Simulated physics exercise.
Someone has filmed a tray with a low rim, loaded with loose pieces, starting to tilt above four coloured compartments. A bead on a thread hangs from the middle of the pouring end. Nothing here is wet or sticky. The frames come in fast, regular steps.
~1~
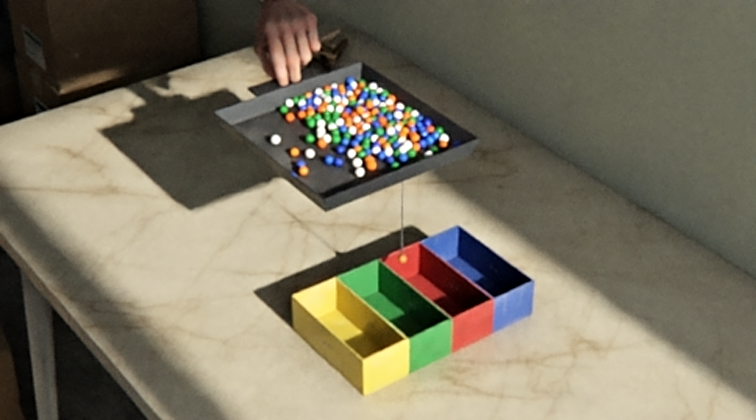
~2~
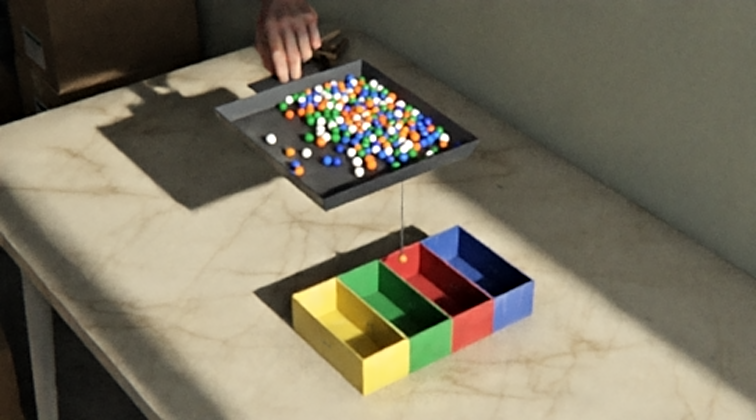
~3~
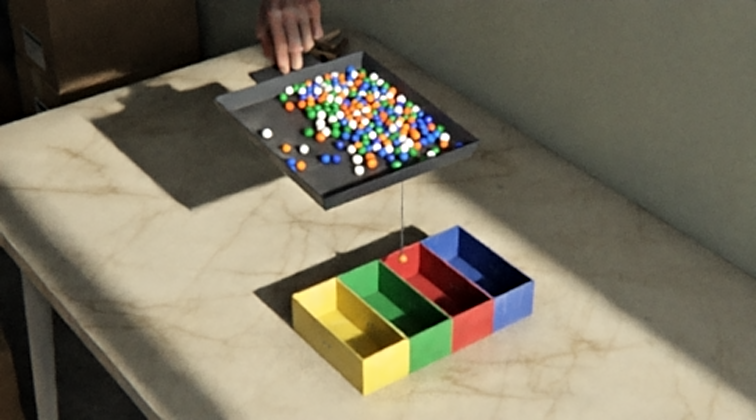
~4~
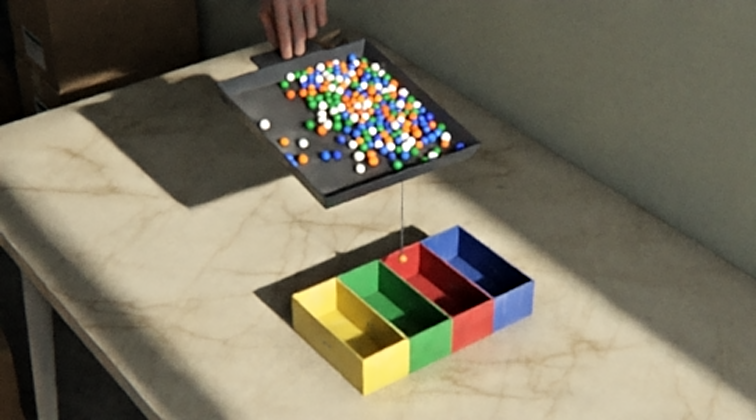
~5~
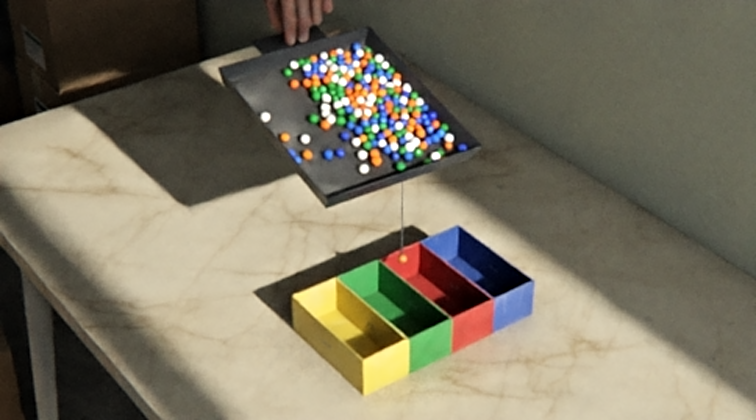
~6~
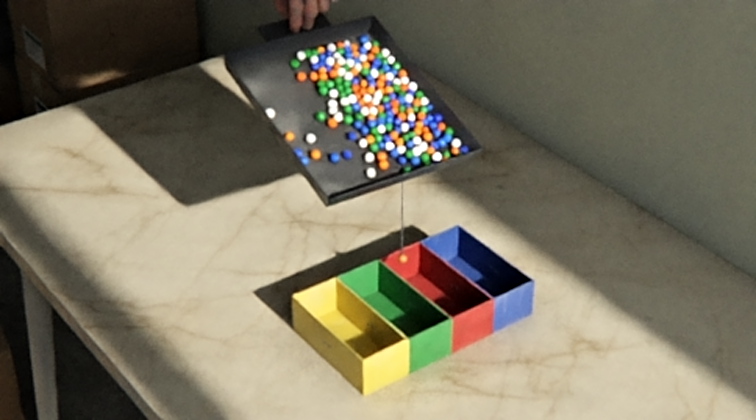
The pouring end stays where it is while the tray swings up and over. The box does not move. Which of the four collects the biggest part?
Fullest: The blue cell.
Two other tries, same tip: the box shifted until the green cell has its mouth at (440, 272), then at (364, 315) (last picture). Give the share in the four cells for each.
Near 90 % and 50 %.
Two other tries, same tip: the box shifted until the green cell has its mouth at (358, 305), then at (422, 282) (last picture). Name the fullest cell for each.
In turn: The blue one; red.
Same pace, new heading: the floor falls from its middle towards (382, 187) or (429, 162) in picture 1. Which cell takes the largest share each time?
At the first place the cell in yellow, at the second the cell in blue.
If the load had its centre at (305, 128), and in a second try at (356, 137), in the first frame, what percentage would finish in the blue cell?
In turn 40 and 40 in a hundred.
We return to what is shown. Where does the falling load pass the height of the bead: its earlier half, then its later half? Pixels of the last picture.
The first part at (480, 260); the rest at (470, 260).
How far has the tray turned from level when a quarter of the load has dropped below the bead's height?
Around 80° of tilt.
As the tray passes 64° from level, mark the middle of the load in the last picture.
Roughly at (434, 160).
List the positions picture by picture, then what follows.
Corners of the pouring end near (325, 195) and (471, 138), level; middle of the load near (364, 123), round plastic beads; bead on its thread near (402, 259); yellow cell near (386, 364); green cell near (430, 343); red cell near (472, 323); blue cell near (513, 303), in the first frame.
Corners of the pouring end near (325, 195) and (472, 138), level; middle of the load near (364, 121), in the second frame.
Corners of the pouring end near (326, 194) and (472, 140), tipped barely, lowest at the right corner; middle of the load near (364, 116), in the third frame.
Corners of the pouring end near (328, 194) and (474, 142), tipped a little, lowest at the right corner; middle of the load near (365, 109), a little on the move, in the fourth frame.
Corners of the pouring end near (329, 194) and (475, 144), tipped clearly, lowest at the right corner; middle of the load near (369, 104), near a quarter on the move, in the fifth frame.
Corners of the pouring end near (331, 194) and (475, 146), tipped clearly, lowest at the right corner; middle of the load near (375, 101), all but a few on the move; yellow cell near (386, 364); green cell near (430, 343); red cell near (472, 323); blue cell near (513, 303), in the sixth frame.
Shortly afterwards, tray tipped steeply; the bulk on the tray; only a few in the blue cell; only a few in the red cell; a little falling or outside the box.
Next, tray tipped past a quarter turn; a little on the tray; near a third in the blue cell; near a quarter in the red cell; a little in the green cell; only a few in the yellow cell; near a quarter falling or outside the box.
Some moments later, tray tipped past a quarter turn; near half in the blue cell; near a quarter in the red cell; a little in the green cell; only a few in the yellow cell; near a quarter falling or outside the box.
In the end, tray tipped past a quarter turn; near half in the blue cell; near a quarter in the red cell; a little in the green cell; only a few in the yellow cell; near a quarter outside the box.
